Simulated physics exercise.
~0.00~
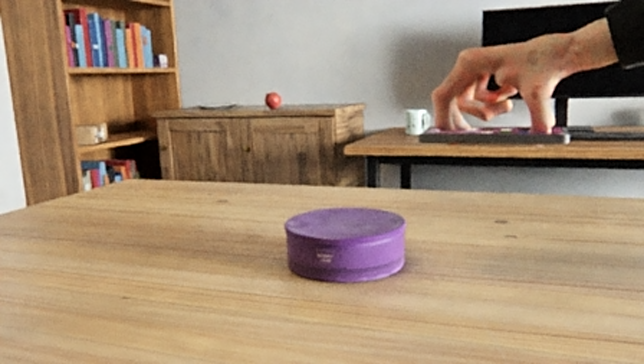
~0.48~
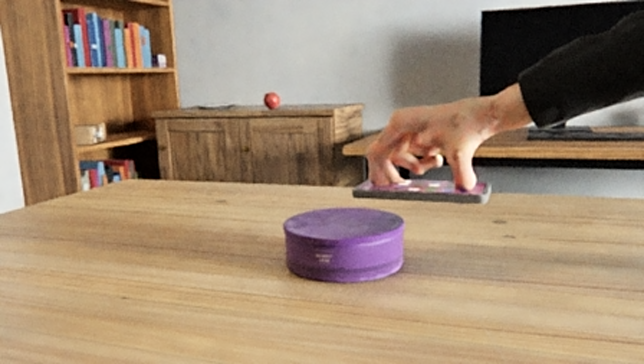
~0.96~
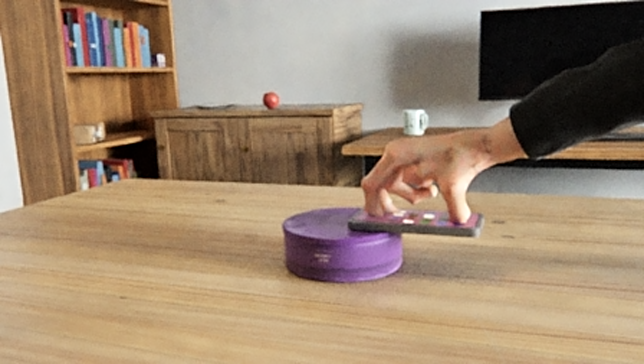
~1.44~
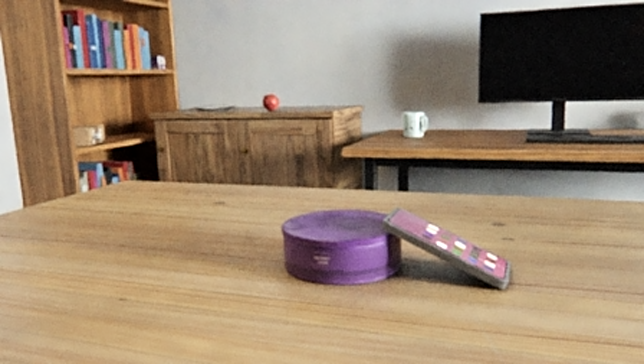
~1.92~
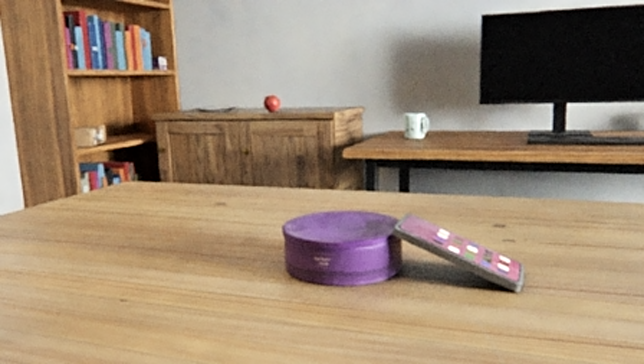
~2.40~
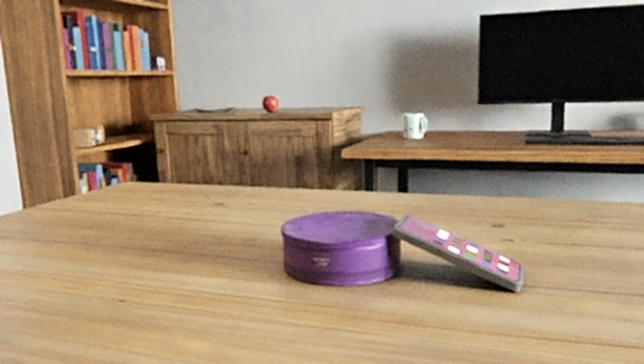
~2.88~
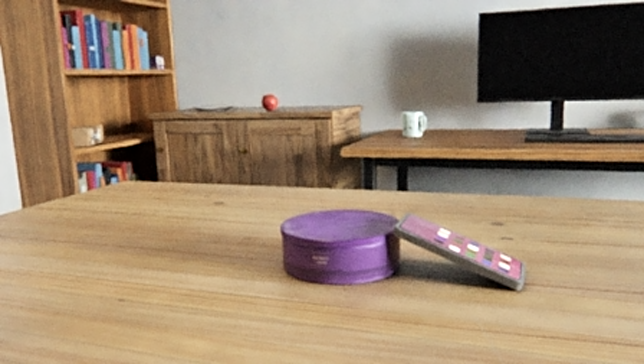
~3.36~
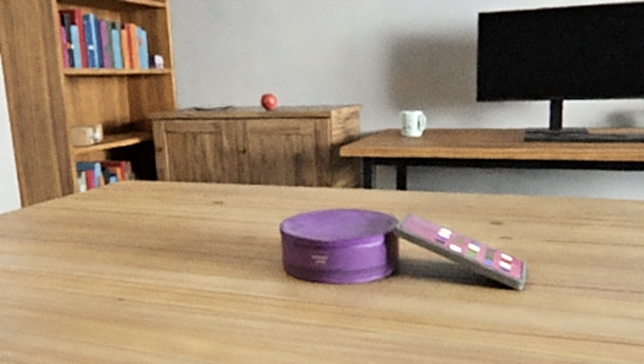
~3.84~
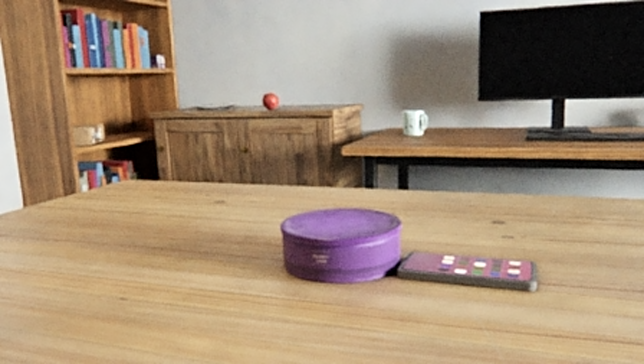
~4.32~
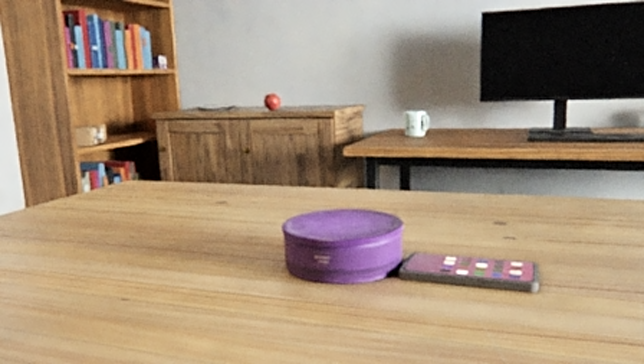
A squat purple tub sits in the middle of a light wooden table, seen from just above the tabletop in a slightly swaying view. Behind it are a bookshelf on the left, a wooden cabinet with a red apple, and a desk with a white mug and a black monitor. A dark-sleeved hand carries a grey phone with a colourful screen leftward and down onto the tub's right edge. Once released, the phone tilts and leans against the tub for a while. It then drops flat onto the table beside the tub, which stays in place.
